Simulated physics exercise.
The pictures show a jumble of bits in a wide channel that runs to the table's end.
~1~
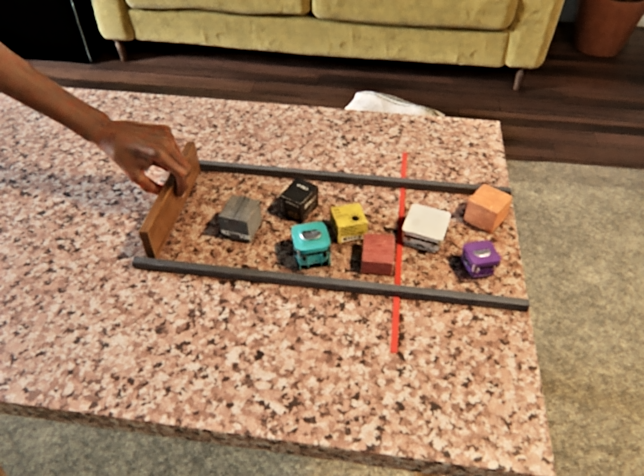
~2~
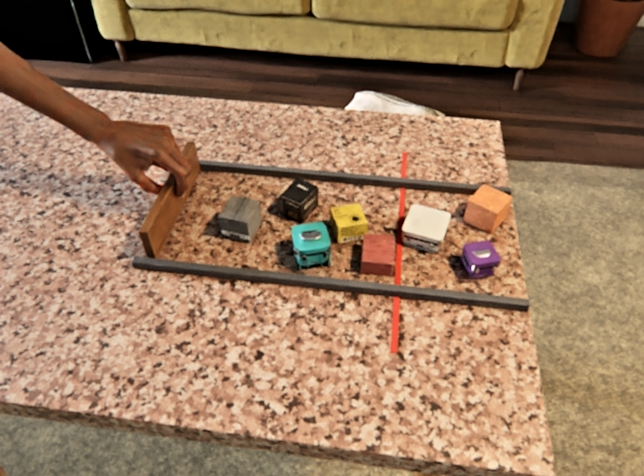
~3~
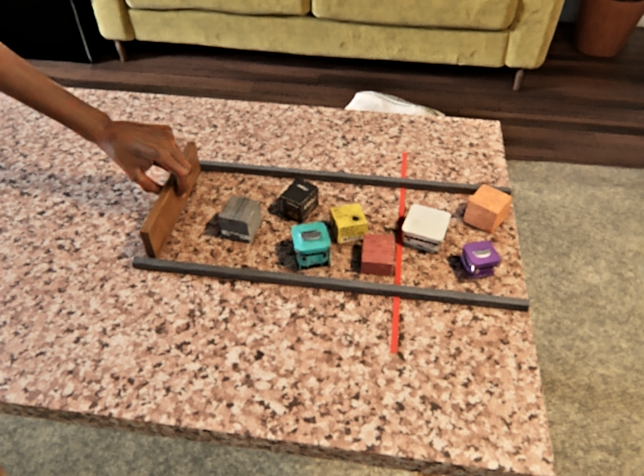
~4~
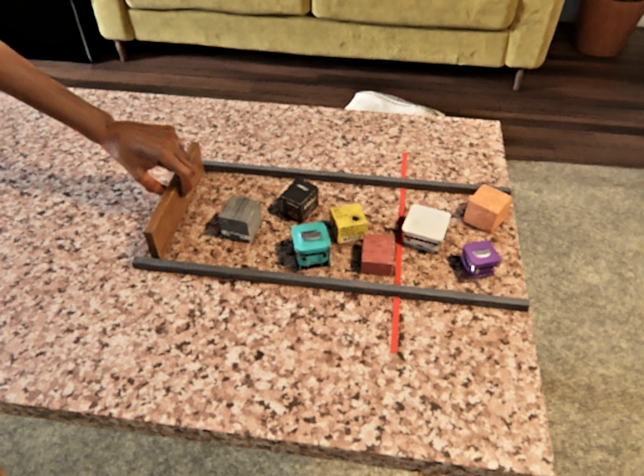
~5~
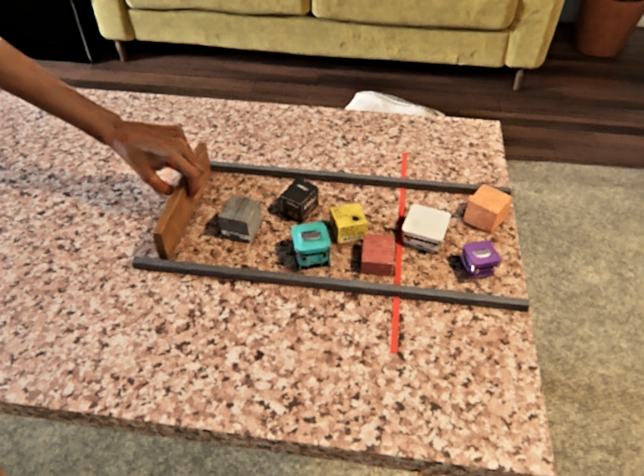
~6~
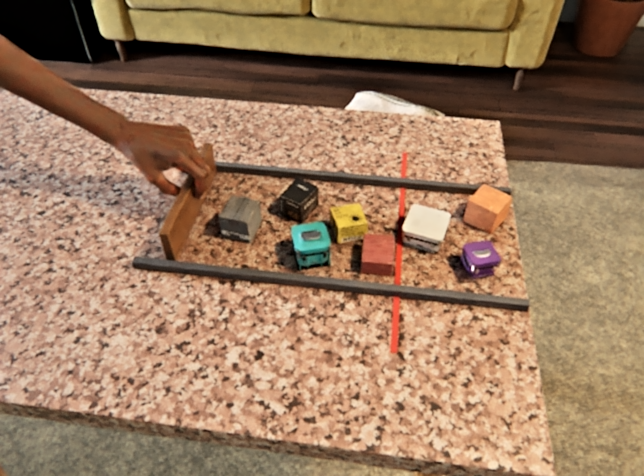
The clip opens on a hand gripping a wooden board at the left of a channel between two dark rails, with small coloured blocks and cases scattered across a speckled table and a red tape line. The hand then slides the board slightly right, towards the grey box, while the scattered objects stay still.
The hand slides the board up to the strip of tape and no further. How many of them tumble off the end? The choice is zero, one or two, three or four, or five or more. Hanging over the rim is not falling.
Outcome: The number that fall off is zero.
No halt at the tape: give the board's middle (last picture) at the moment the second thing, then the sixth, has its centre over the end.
Its middle is around (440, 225) and later (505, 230).
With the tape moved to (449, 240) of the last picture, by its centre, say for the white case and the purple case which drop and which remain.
The white case comes down, the purple case is lost.
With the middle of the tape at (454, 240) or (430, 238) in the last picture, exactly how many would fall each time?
In that order 2 and 0.
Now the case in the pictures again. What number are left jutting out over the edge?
The number is 0.
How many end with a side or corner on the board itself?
3 of them.
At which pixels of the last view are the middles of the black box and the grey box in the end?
The black box stops around (416, 207); the grey box around (417, 231).
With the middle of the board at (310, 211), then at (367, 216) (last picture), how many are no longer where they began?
The counts are 4 and 6.
A little later, none off yet; orange block at rest near (488, 209); purple case at rest near (479, 260); white case at rest near (426, 229).
When it is over, the number that fall off is zero.
